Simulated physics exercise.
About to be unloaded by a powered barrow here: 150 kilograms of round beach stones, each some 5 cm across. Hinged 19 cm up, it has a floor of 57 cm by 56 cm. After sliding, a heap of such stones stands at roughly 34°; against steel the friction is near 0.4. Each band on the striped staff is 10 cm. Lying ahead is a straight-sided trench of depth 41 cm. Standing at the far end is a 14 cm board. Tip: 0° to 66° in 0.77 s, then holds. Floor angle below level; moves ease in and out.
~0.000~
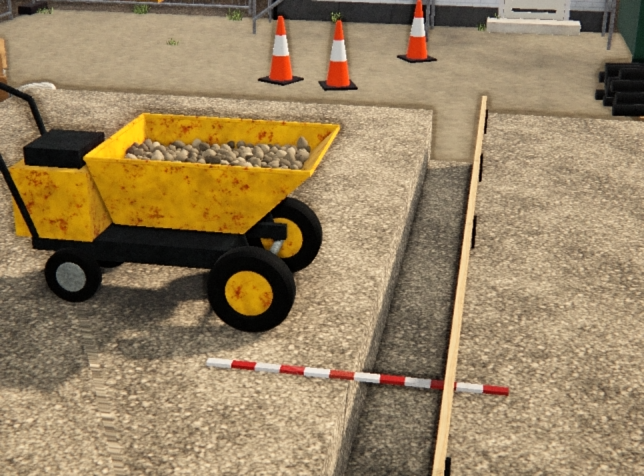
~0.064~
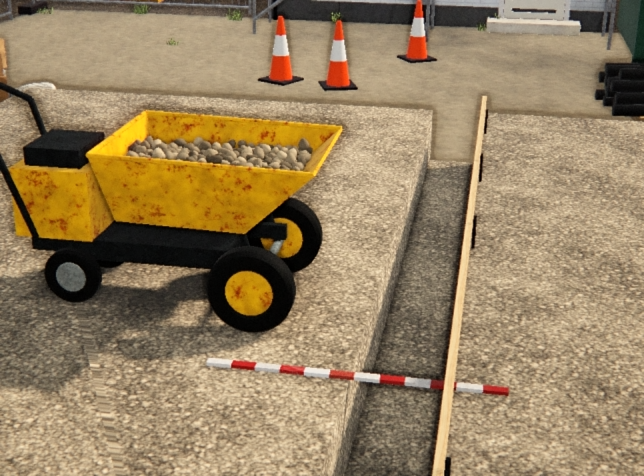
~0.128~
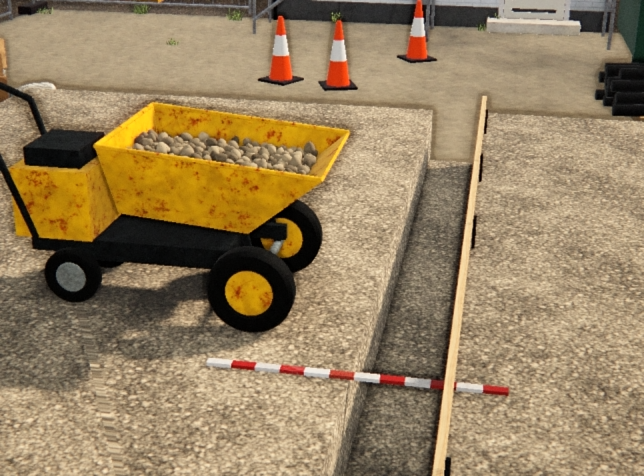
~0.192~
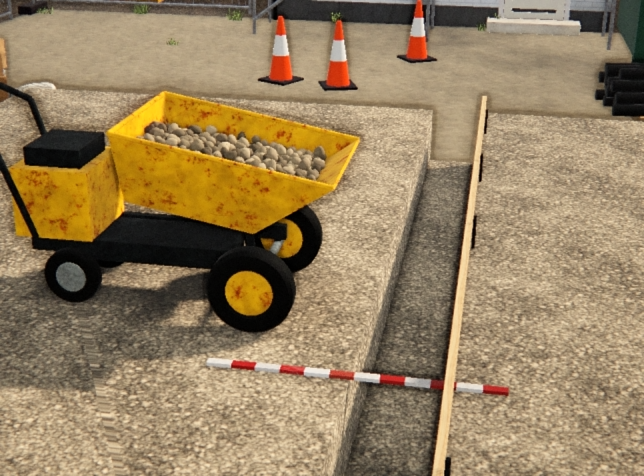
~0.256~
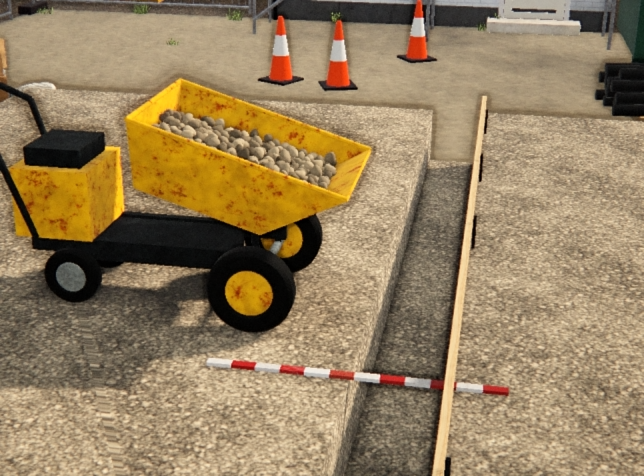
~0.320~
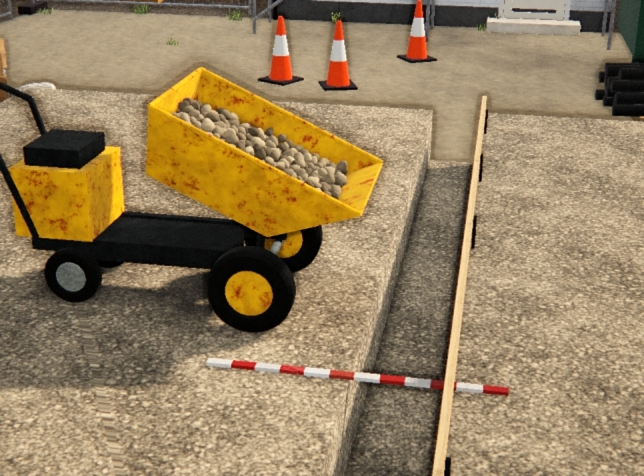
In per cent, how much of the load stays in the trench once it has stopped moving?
I would say about 81 per cent.
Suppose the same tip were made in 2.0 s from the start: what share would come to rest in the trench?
Expected share: Around 95%.
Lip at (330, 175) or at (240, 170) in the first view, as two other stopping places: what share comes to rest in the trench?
Roughly 60 percent for the first, and 95 percent for the second.
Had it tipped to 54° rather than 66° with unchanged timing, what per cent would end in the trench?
Then roughly 70 percent.
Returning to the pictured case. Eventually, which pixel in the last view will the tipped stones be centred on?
Roughly at pixel (426, 375).
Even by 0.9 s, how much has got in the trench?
25 per cent, give or take.
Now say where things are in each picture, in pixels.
Lip at (311, 174), floor tilted 0°, highest stones at (232, 152), in the first frame.
The tray is at 1°, its lip at (314, 175); the top of the load is at (176, 149); the stones move at 0.3 m/s on average, in the second frame.
Lip at (322, 180), floor tilted 5°, highest stones at (164, 140); the stones move at 0.6 m/s on average, in the third frame.
The tray is at 10°, its lip at (333, 188); the top of the load is at (167, 131); the stones move at 0.8 m/s on average, in the fourth frame.
The tray is at 17°, its lip at (347, 200); the top of the load is at (178, 119); the stones move at 1.0 m/s on average, in the fifth frame.
The tray is at 25°, its lip at (361, 215); the top of the load is at (194, 108); the stones move at 1.1 m/s on average, in the sixth frame.
After 0.6 s the floor is at 56°; 100 % in the tray; the foremost stones are at (383, 249).
After 0.9 s the floor is at 66°; 73 % in the tray, 26 % in the trench, 1 % past the trench; the foremost stones are at (466, 288).
After 1.2 s the floor is at 66°; 17 % in the tray, 64 % in the trench, 19 % past the trench; the foremost stones are at (610, 342).
After 3.2 s the floor is at 66°; 0 % in the tray, 81 % in the trench, 19 % past the trench; the foremost stones are past the picture's edge.
